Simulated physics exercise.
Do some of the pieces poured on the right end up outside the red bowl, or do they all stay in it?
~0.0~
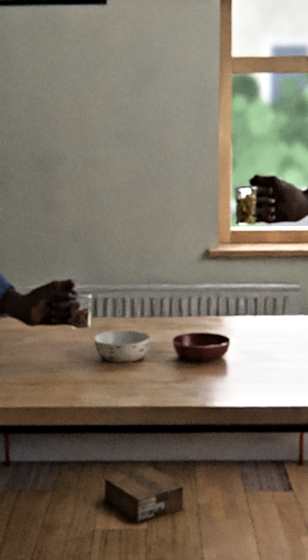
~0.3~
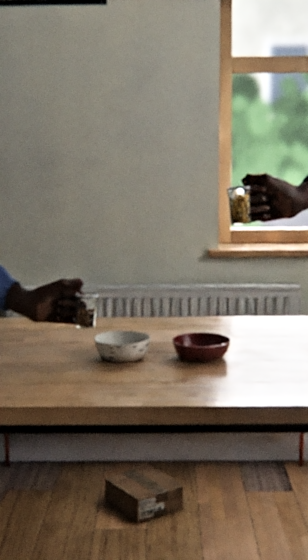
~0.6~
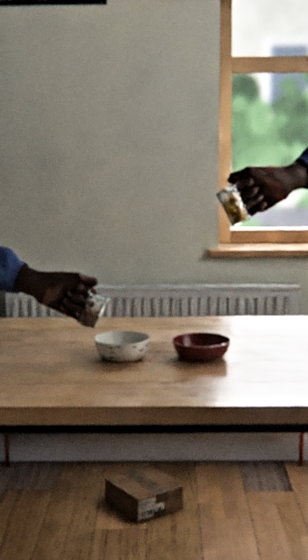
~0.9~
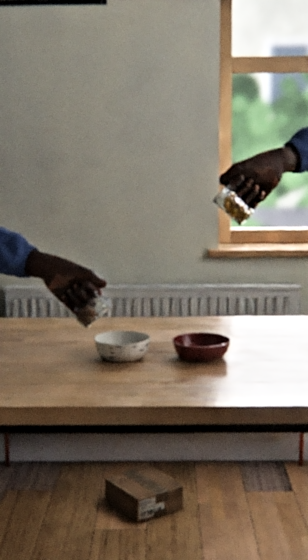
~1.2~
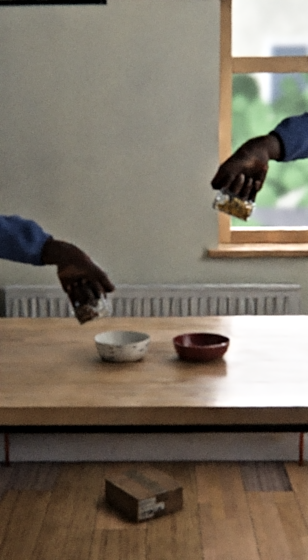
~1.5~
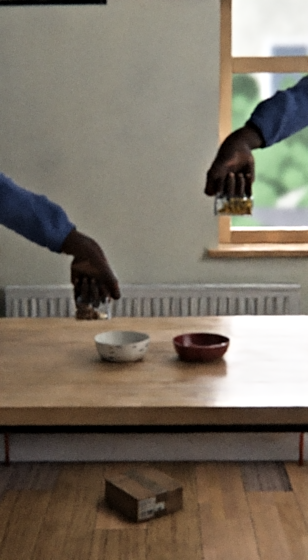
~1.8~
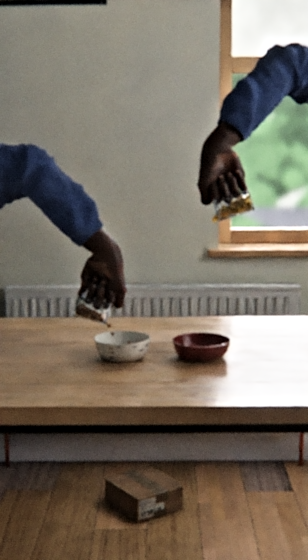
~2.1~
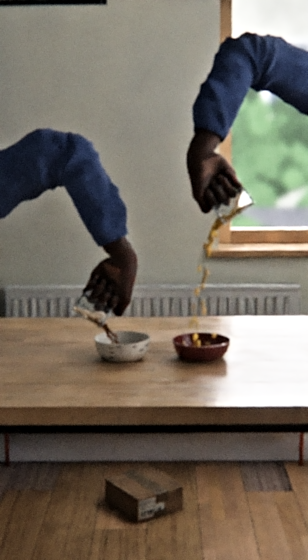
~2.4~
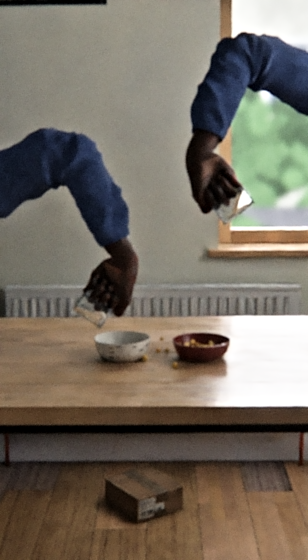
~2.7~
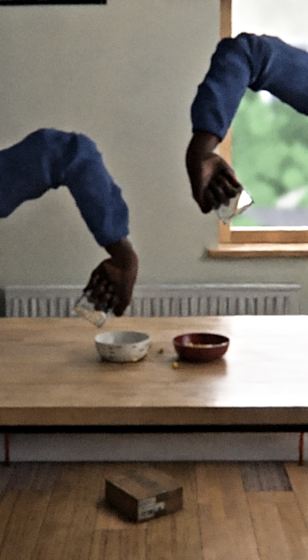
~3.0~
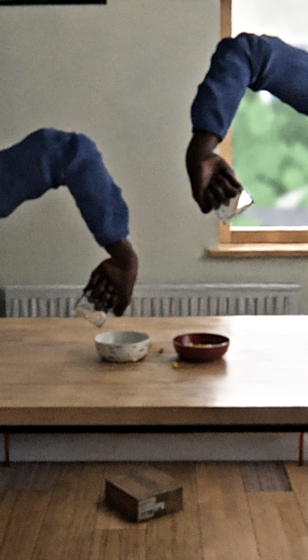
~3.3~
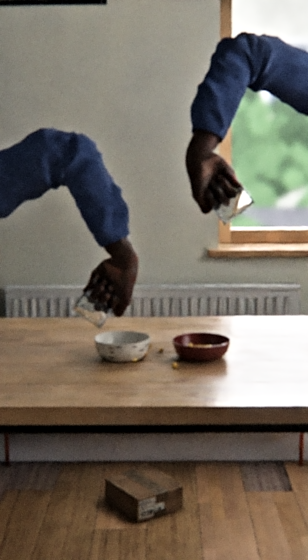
Some of the pieces poured on the right end up on the table outside the red bowl, while the white bowl on the left keeps all of its pieces.
